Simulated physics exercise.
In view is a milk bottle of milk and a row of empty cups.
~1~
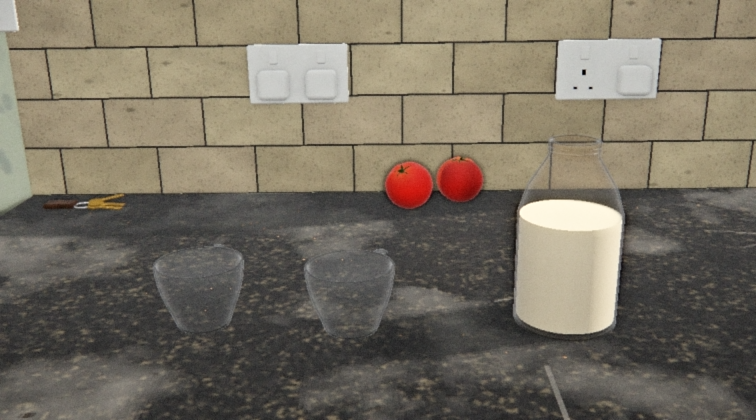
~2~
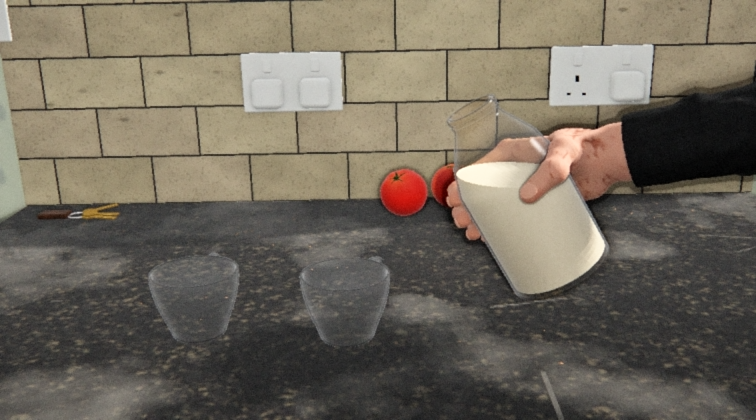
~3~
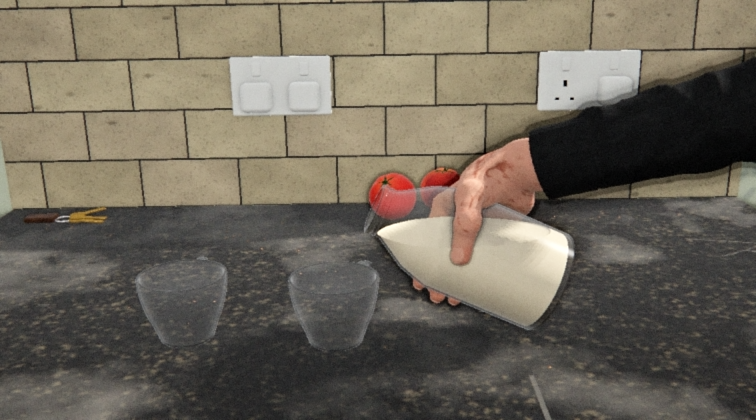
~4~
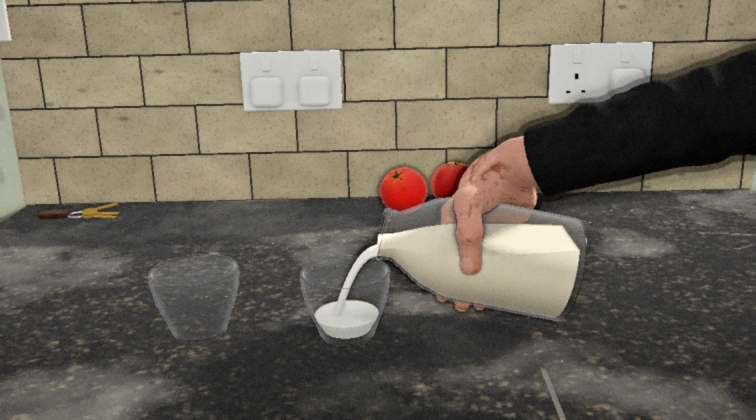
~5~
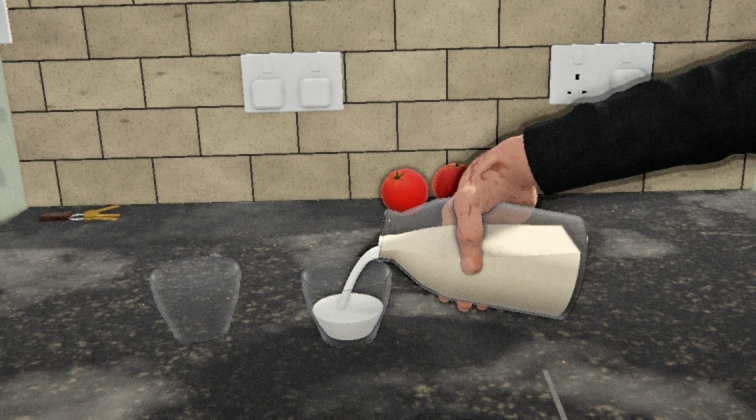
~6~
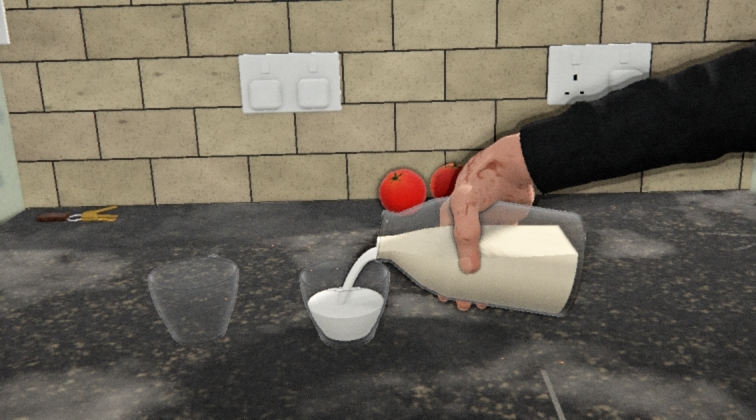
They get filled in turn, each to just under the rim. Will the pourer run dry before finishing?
No, the supply lasts.
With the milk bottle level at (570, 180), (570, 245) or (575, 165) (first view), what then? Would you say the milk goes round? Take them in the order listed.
Covers it; covers it; covers it.
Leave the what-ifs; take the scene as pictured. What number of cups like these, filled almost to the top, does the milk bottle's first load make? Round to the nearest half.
Near 3.5, I'd say.
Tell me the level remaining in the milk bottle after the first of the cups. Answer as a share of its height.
I'd say close to 40 per cent.
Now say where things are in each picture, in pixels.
Nothing is moving yet; milk bottle (569, 229) about half full; two cups, the last at (201, 289), in the first frame.
The milk bottle is picked up; milk bottle (515, 188) tipped 30° with all of its load; the first is empty, in the second frame.
The milk bottle leans over the first cup; milk bottle (459, 245) tipped 65° with all of its load; two cups, the last at (184, 302), in the third frame.
The milk is flowing; milk bottle (471, 251) tipped 75° with nearly all of its load; the first is about a quarter full, in the fourth frame.
The milk is flowing; milk bottle (473, 251) tipped 80° with nearly all of its load; two cups, the last at (198, 299), in the fifth frame.
The milk is flowing; milk bottle (471, 249) tipped 80° with nearly all of its load; the first is about half full, in the sixth frame.
Next, the first is about two thirds full.
After that, the first is done and the milk bottle has about three quarters of its load.
Finally, both are full and about half of the milk is over.
